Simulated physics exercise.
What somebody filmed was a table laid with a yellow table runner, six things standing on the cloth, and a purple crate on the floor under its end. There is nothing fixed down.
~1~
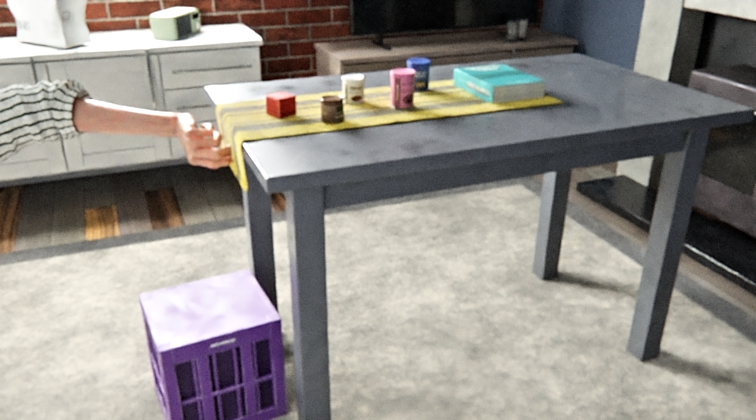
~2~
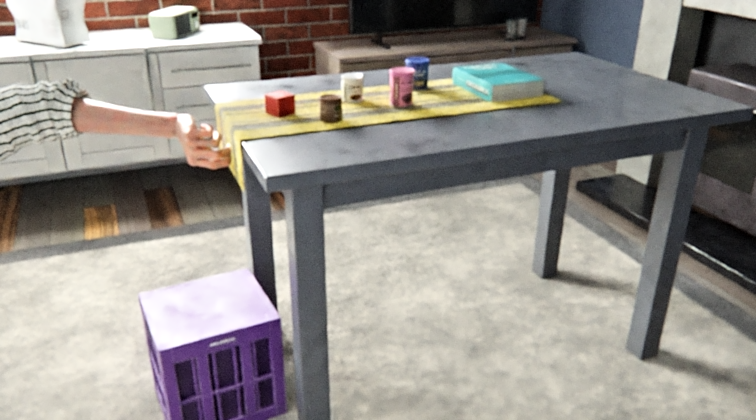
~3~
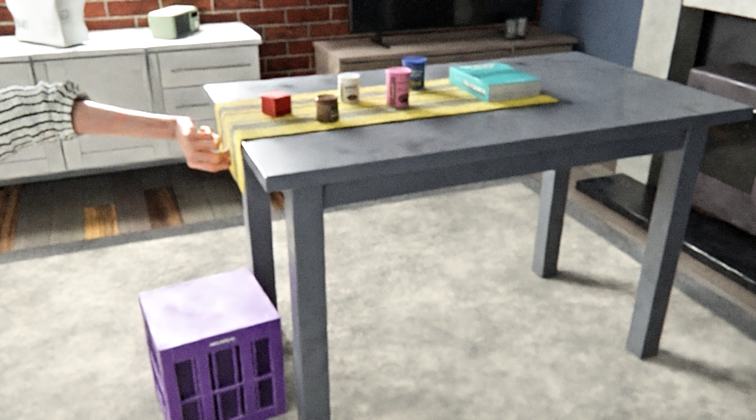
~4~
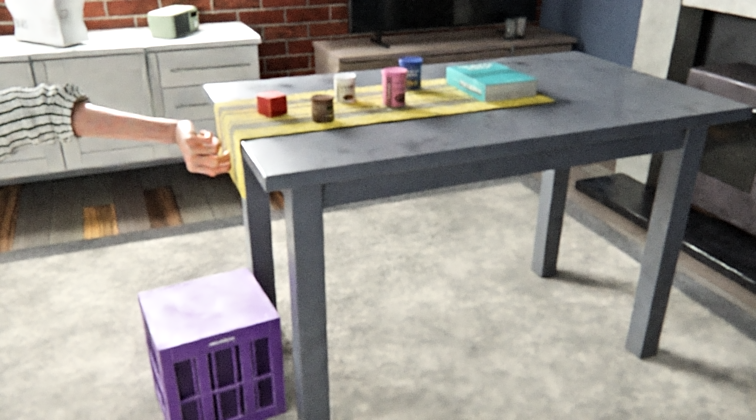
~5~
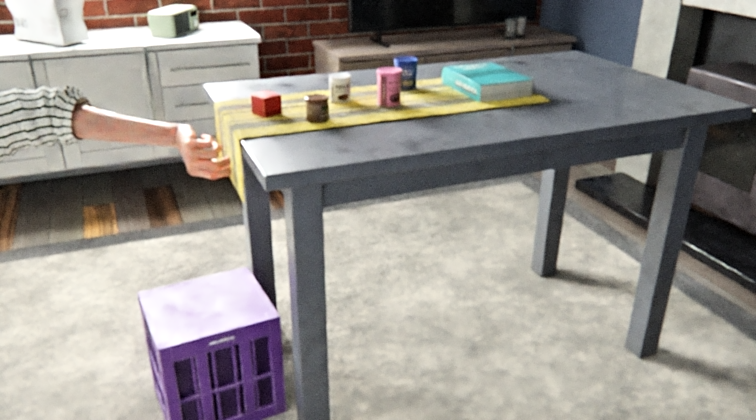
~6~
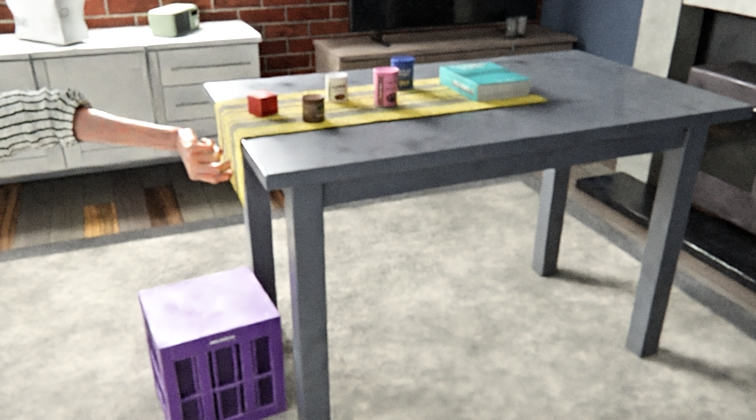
We see a hand at the left slowly pulling a yellow runner over the end of a grey table, and the red cube, small containers and teal box on it shift slightly left together above a purple crate.
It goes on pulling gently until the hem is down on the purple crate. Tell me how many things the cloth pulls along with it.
It pulls along three.
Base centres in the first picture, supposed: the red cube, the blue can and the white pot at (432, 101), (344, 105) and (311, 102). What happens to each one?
Note - red cube retained, blue can lost, white pot lost.
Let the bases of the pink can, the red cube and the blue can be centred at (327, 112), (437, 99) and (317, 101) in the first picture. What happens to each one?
Here's what happens: The pink can leaves its perch, the red cube remains aboard, the blue can leaves its perch.
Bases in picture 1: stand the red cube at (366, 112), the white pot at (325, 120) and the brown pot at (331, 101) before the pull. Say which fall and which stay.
Outcome: Red cube is gone, white pot is gone, brown pot is gone.
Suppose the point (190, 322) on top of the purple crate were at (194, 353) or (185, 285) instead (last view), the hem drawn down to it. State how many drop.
Respectively 4 and 2.
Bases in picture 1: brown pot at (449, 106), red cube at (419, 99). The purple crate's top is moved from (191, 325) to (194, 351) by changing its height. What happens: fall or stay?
Brown pot stays, red cube stays.
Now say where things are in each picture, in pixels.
The first frame shows hem (246, 192); red cube (281, 95); brown pot (332, 98); white pot (353, 77); pink can (403, 71); blue can (419, 61); top of the crate (191, 325).
The second frame shows hem (244, 192); red cube (279, 94).
The third frame shows hem (244, 195); brown pot (327, 97).
The fourth frame shows hem (245, 199); white pot (345, 76); top of the crate (189, 323).
The fifth frame shows hem (244, 203); pink can (389, 70).
The sixth frame shows hem (244, 207); red cube (262, 94); brown pot (313, 96); white pot (336, 75); pink can (386, 69); blue can (403, 59).
A little later, hem near (237, 269); red cube and brown pot gone.
Next, hem on the crate; red cube, brown pot and white pot gone.
When it is over, hem on the crate; red cube, brown pot and white pot gone. The answer is three.
